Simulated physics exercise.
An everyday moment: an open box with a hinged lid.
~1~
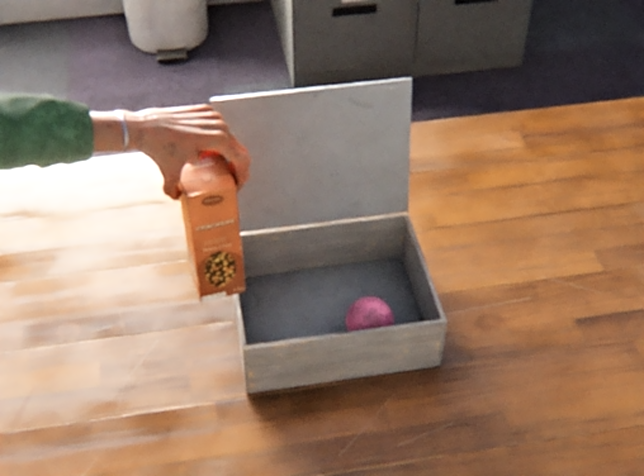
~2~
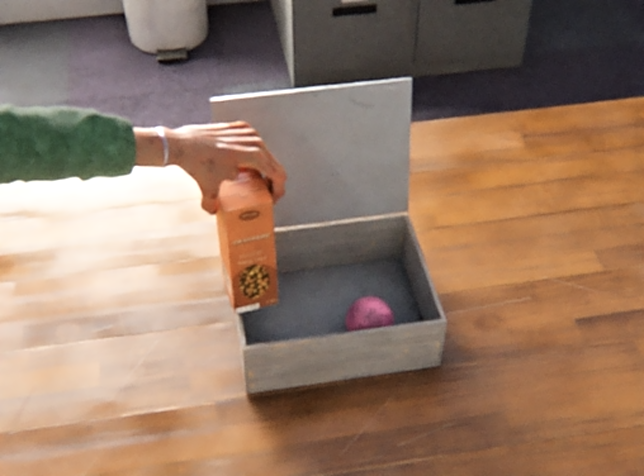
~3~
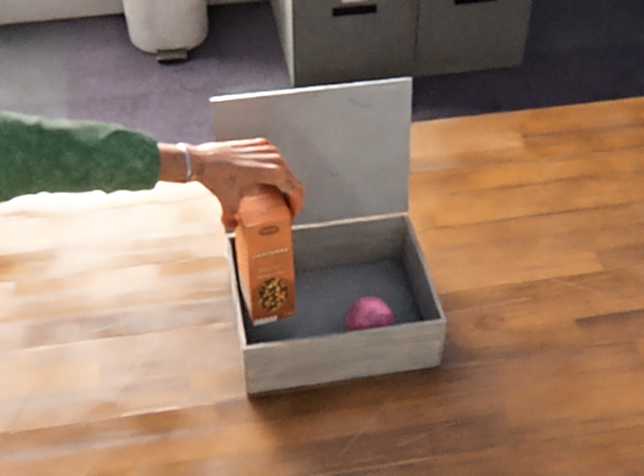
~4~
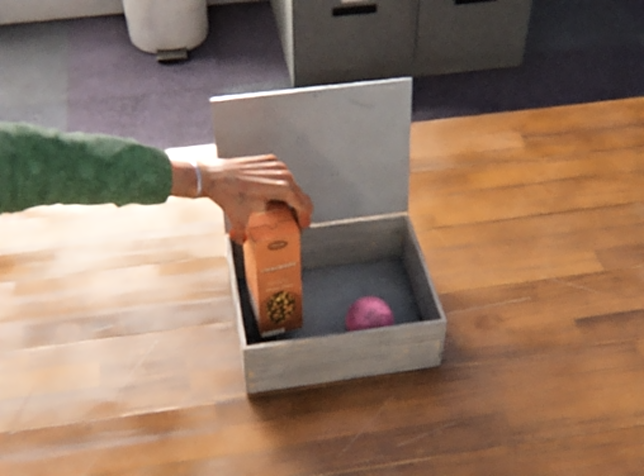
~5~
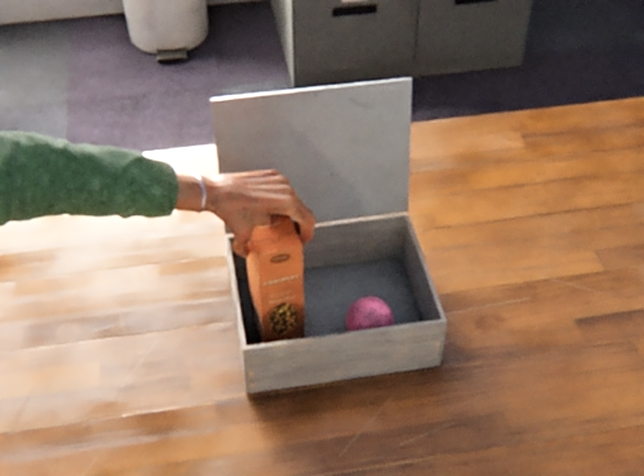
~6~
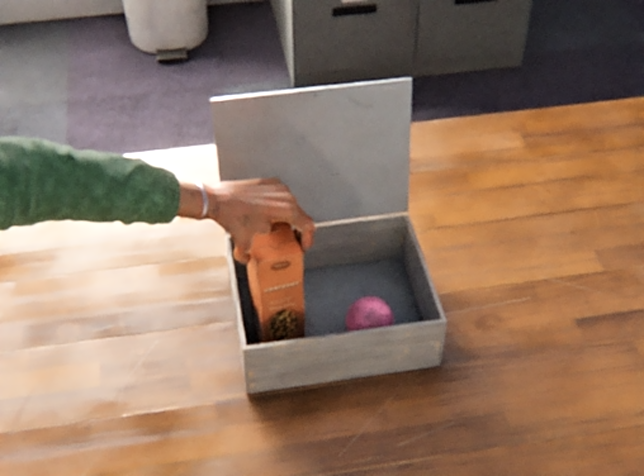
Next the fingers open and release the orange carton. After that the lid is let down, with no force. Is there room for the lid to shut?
It stays ajar.
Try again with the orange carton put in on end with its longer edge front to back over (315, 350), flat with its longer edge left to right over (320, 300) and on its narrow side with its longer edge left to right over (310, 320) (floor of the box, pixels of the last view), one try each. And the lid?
First try: It is held up; second try: It closes; third try: It closes.
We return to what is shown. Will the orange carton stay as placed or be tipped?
The orange carton stays as placed.
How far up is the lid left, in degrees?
About 50°.
Then, 1.10 s past the last view, lid starting down.
Then, 1.40 s past the last view, lid 72° above the rim.
Then, 1.70 s past the last view, lid 51° above the rim.
Finally, lid 48° above the rim; both still in place. Final places as the last picture's camera would see them, orange carton near (280, 290).
